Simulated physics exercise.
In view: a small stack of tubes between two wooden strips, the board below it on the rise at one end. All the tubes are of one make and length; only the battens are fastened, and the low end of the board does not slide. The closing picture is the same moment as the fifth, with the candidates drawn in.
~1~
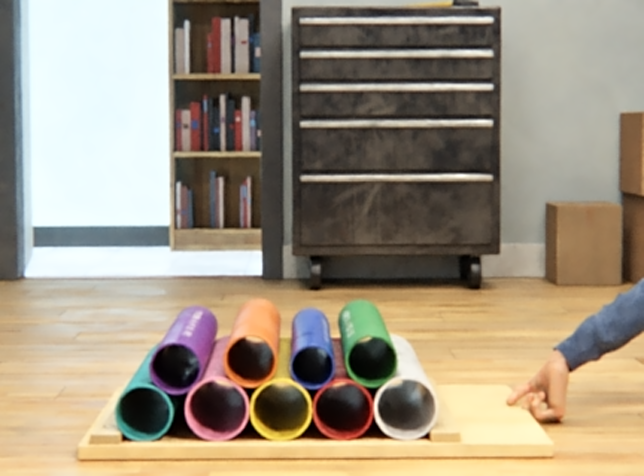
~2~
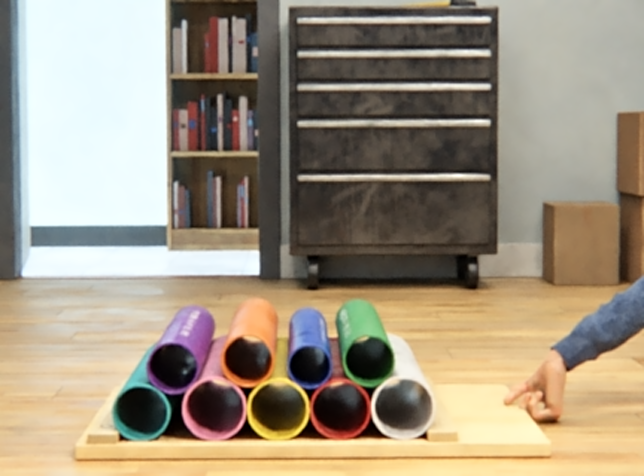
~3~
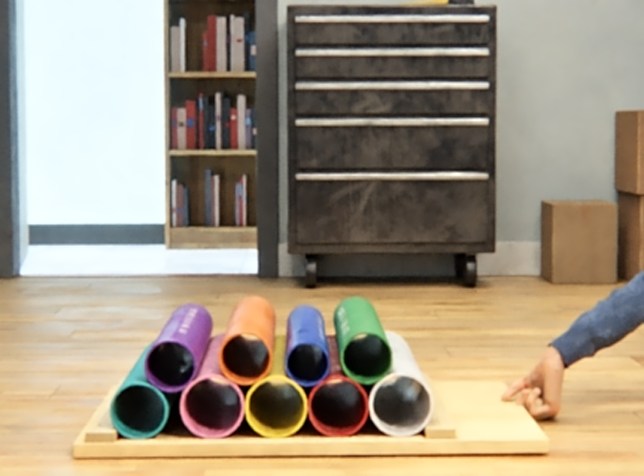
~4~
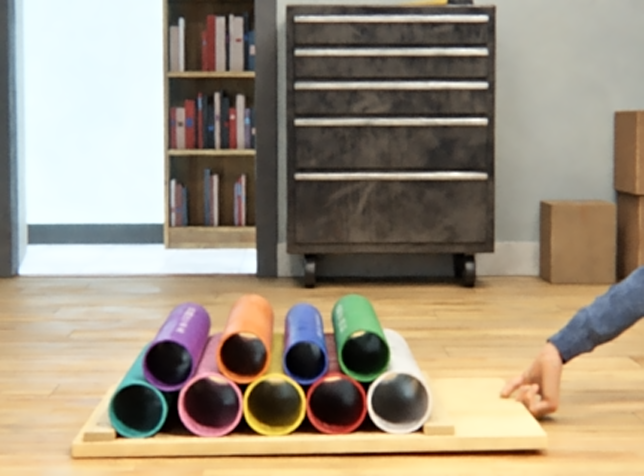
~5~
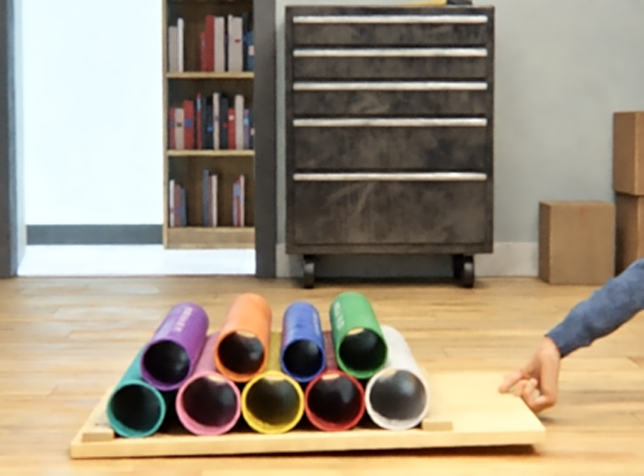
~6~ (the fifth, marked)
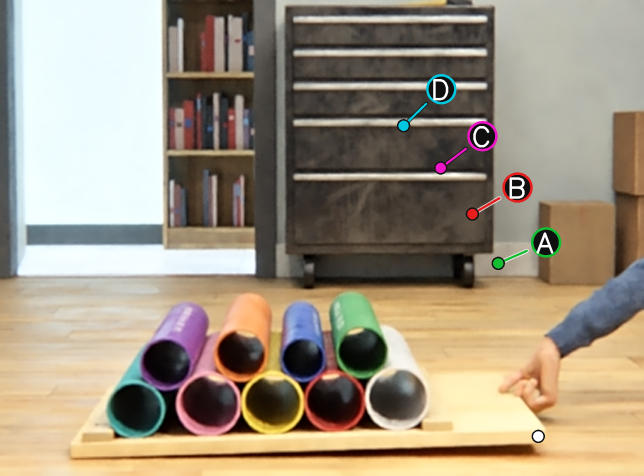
The clip shows nine coloured tubes stacked in two rows between wooden strips on a board on a wooden floor, while a hand at the right grips the board's end and raises it slightly, tilting the board and tubes.
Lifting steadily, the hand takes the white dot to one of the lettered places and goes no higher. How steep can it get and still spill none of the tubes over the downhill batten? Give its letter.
Lift it to A and no more.
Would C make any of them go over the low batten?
At C: Yes.
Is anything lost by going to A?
No, at A.
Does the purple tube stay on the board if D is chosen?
The purple tube: No.
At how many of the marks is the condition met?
One of the four.
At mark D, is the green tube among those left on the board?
No, with D.
On the marked copy, A at (498, 264); B at (472, 214); C at (441, 168); D at (403, 126); the white dot at (538, 437).
Following A. Soon after the start, board at 15°.
Later, board at 24°.
In the end, board at 24°, none over the low batten.
As for the rest, B nine over the low batten; C nine over the low batten; D nine over the low batten.
